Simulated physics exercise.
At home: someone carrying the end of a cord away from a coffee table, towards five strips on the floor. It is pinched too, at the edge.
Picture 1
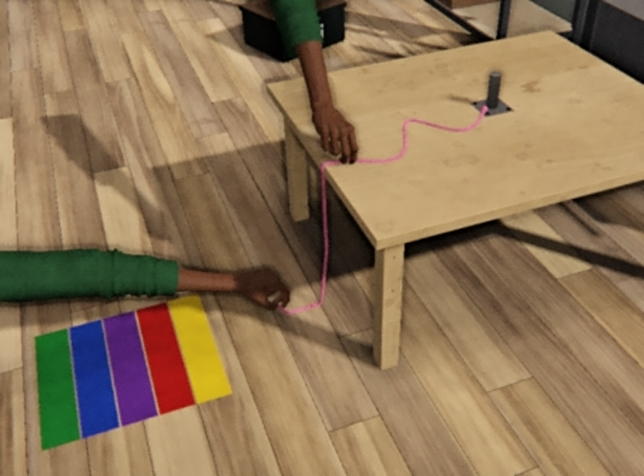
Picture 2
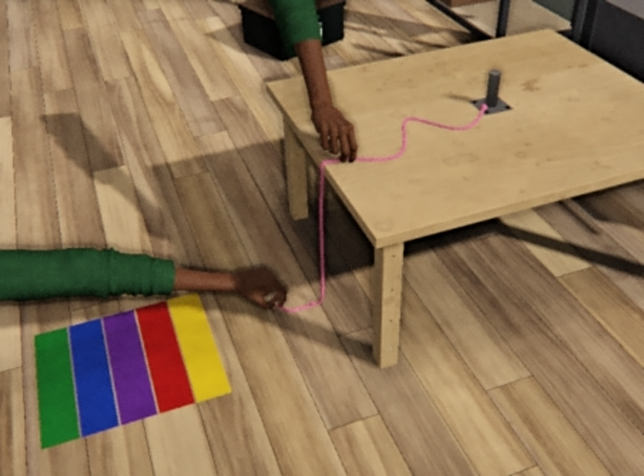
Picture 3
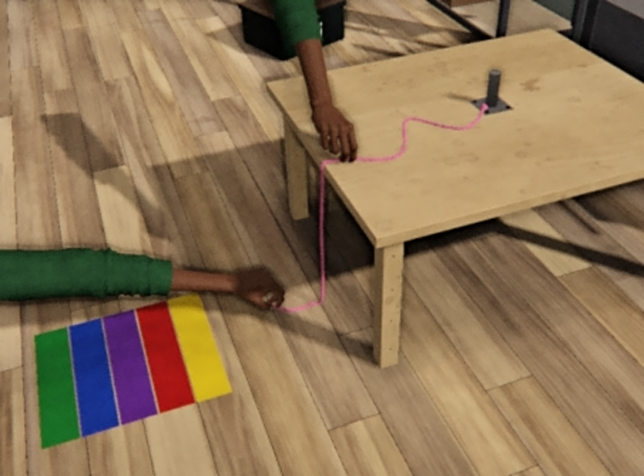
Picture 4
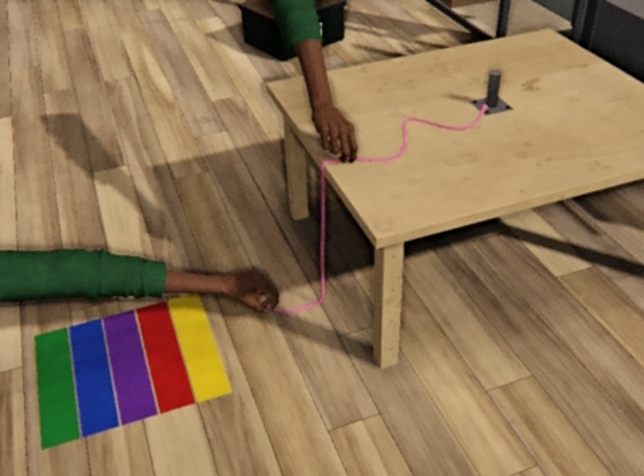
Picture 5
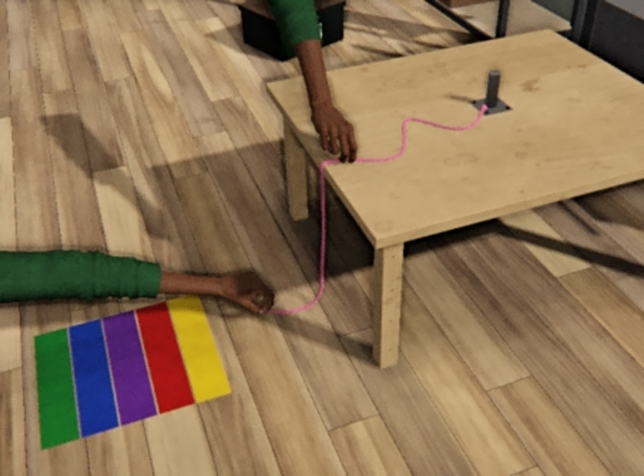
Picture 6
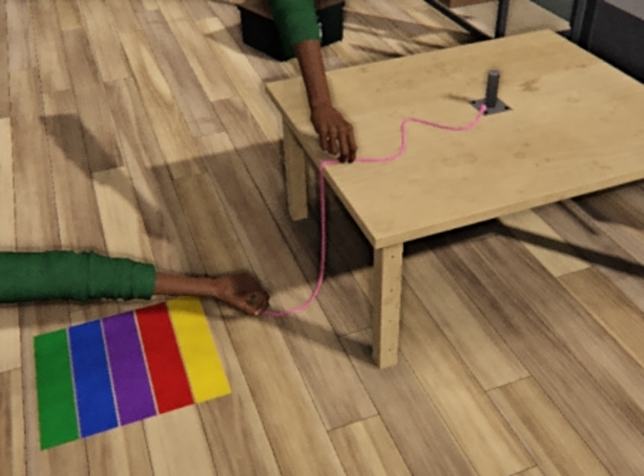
Two arms in green sleeves reach into a room with a wood-plank floor, seen from above at an angle, one from the top and one from the left. A pink cord winds from a dark upright post on a pale wooden table, under fingers at its edge, to the lower hand near green, blue, purple, red and yellow strips. That hand draws the cord's end slightly left while all else, camera included, stays still.
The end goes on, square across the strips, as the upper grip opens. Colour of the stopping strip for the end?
Blue.
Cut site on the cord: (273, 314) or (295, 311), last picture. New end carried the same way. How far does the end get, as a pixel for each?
The pixels are close to (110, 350) and (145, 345), one per try.
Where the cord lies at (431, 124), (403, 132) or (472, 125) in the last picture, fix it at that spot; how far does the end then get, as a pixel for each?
In order: (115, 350), then (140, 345), then (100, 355).
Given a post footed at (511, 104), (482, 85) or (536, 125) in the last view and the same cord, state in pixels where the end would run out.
You'd get roughly (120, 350), (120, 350) and (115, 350), one for each try.
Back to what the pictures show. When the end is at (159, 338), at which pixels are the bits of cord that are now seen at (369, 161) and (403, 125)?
(314, 179) and (378, 137), approximately.
Early on, end near (159, 338); over red.
Midway, end near (115, 350); over purple.
At the end of the slack, end near (89, 358); over blue. The end stops over the blue strip.
